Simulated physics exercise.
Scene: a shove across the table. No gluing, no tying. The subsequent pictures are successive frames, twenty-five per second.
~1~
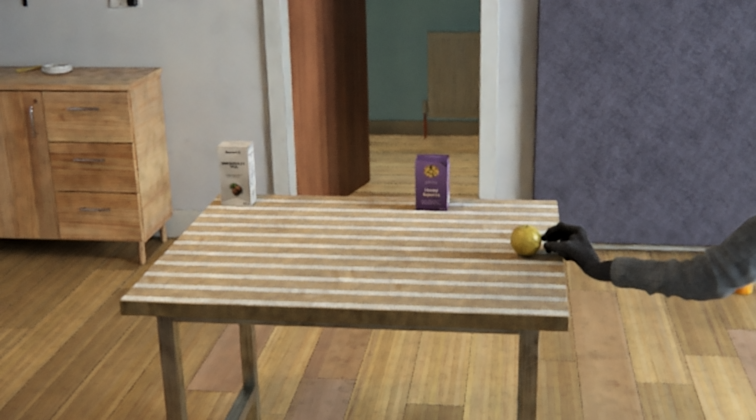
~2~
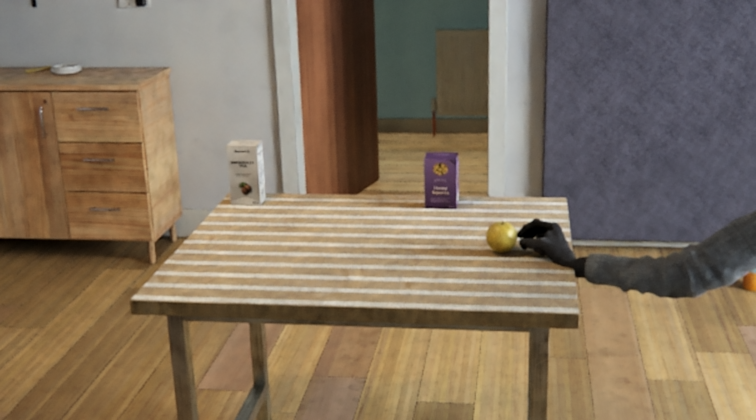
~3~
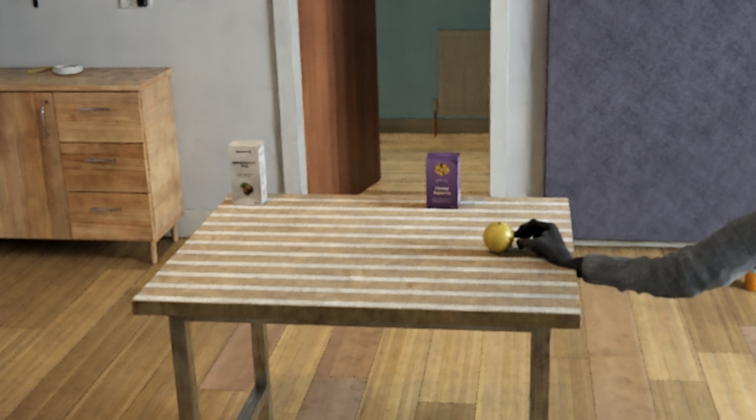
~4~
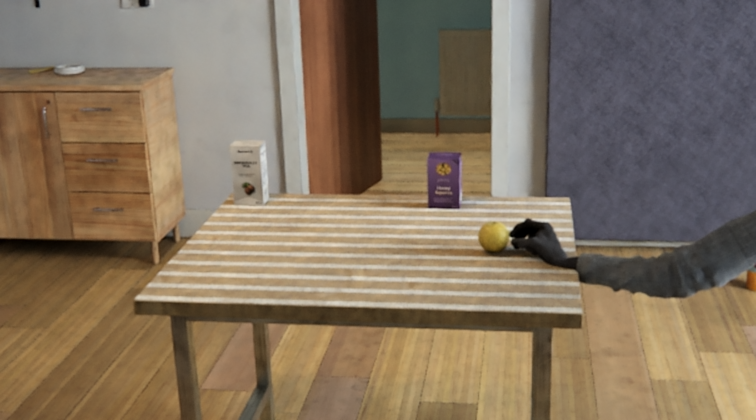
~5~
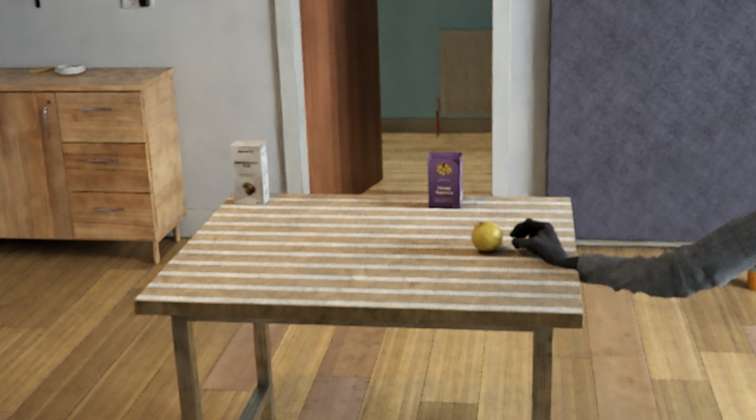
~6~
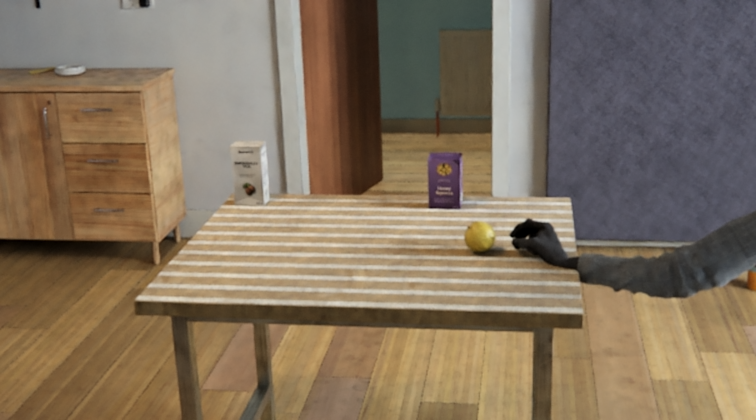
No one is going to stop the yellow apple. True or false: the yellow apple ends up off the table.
False.
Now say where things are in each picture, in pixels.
The first picture shows under the hand; yellow apple (526, 240).
The second picture shows under the hand; yellow apple (502, 237).
The third picture shows under the hand; yellow apple (499, 237).
The fourth picture shows yellow apple (494, 237).
The fifth picture shows yellow apple (487, 236) displaced a little.
The sixth picture shows yellow apple (480, 237) displaced a little.
Then, 0.20 s past the last view, yellow apple displaced about its own width near (449, 236).
Then, 0.40 s past the last view, yellow apple displaced well along near (423, 236).
Then, 0.70 s past the last view, yellow apple displaced well along near (398, 235).
Finally, moved from the start, yellow apple. Final places as the last picture's camera would see them, yellow apple near (386, 235).
